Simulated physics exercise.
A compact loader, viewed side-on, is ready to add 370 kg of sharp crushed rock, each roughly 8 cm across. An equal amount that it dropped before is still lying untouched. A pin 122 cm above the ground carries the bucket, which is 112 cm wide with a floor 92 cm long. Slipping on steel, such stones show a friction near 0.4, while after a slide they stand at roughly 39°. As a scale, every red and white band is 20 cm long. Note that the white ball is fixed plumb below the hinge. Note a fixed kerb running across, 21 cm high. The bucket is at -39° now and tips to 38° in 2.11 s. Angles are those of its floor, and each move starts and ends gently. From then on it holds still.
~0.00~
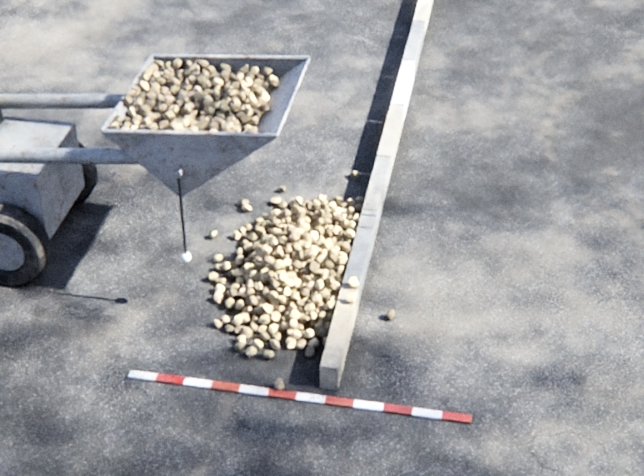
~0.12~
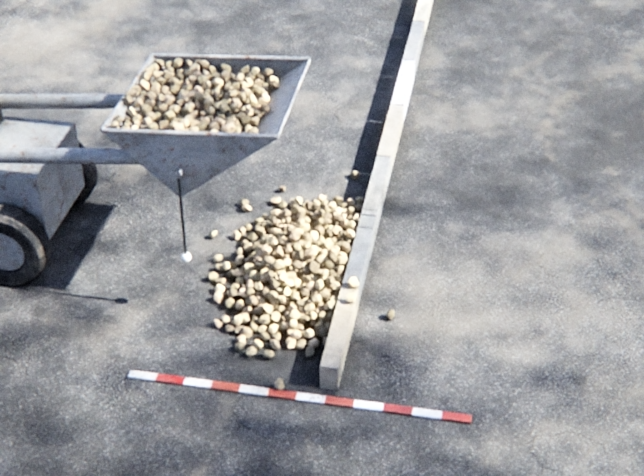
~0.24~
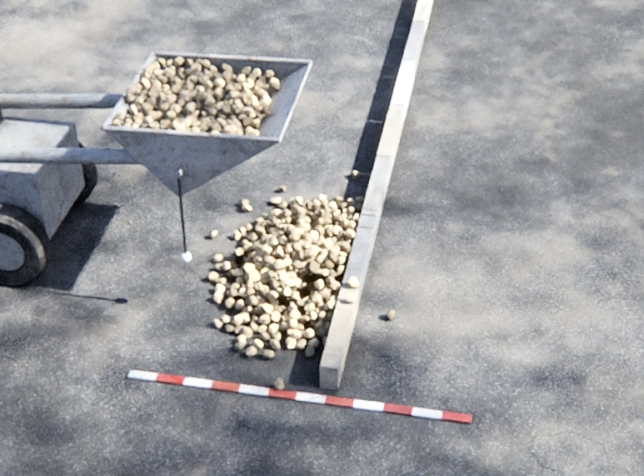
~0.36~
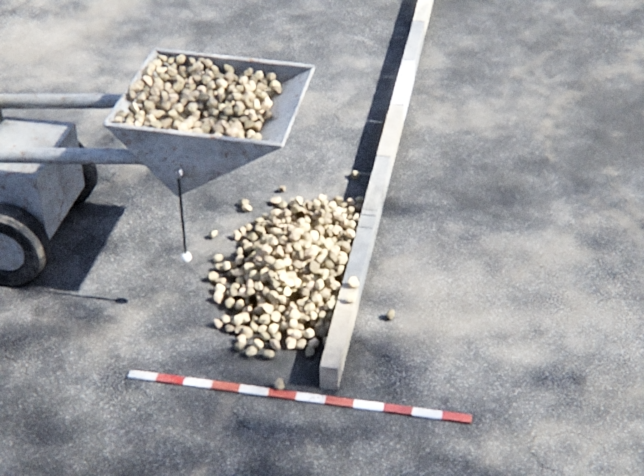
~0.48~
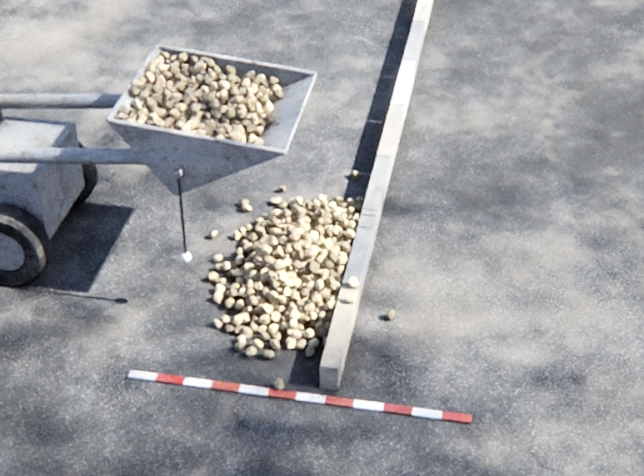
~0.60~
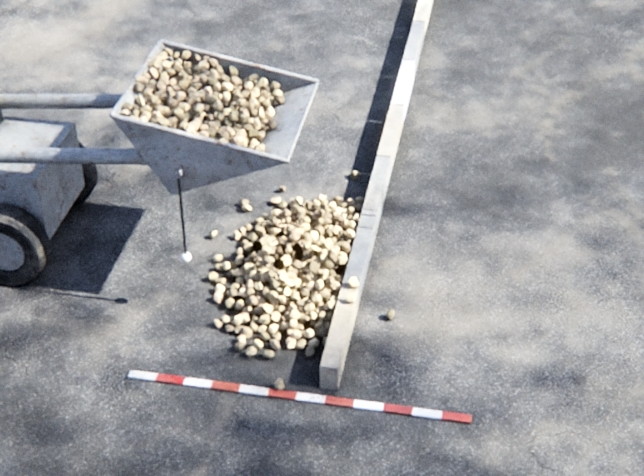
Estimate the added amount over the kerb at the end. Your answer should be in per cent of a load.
Roughly 11 per cent of a load.
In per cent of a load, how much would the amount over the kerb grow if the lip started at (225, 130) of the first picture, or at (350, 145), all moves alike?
First place: Roughly 0 %; second place: Roughly 95 %.
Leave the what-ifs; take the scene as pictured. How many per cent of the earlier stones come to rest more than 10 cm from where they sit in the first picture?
I'd put it at about 5 per cent.
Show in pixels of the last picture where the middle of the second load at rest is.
(316, 250).
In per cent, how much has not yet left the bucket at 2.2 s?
40 % still inside.
After 1.6 s the floor is at 26°; in per cent of one load, 99 in the bucket, 101 on this side of the kerb; the foremost stones are at (350, 286).
After 2.2 s the floor is at 38°; in per cent of one load, 39 in the bucket, 161 on this side of the kerb; the foremost stones are at (362, 273).
After 2.6 s the floor is at 38°; in per cent of one load, 8 in the bucket, 186 on this side of the kerb, 6 over the kerb; the foremost stones are at (410, 299).
After 5.2 s the floor is at 38°; in per cent of one load, 0 in the bucket, 189 on this side of the kerb, 11 over the kerb; the foremost stones are at (451, 295). Net gain over the kerb, 11.
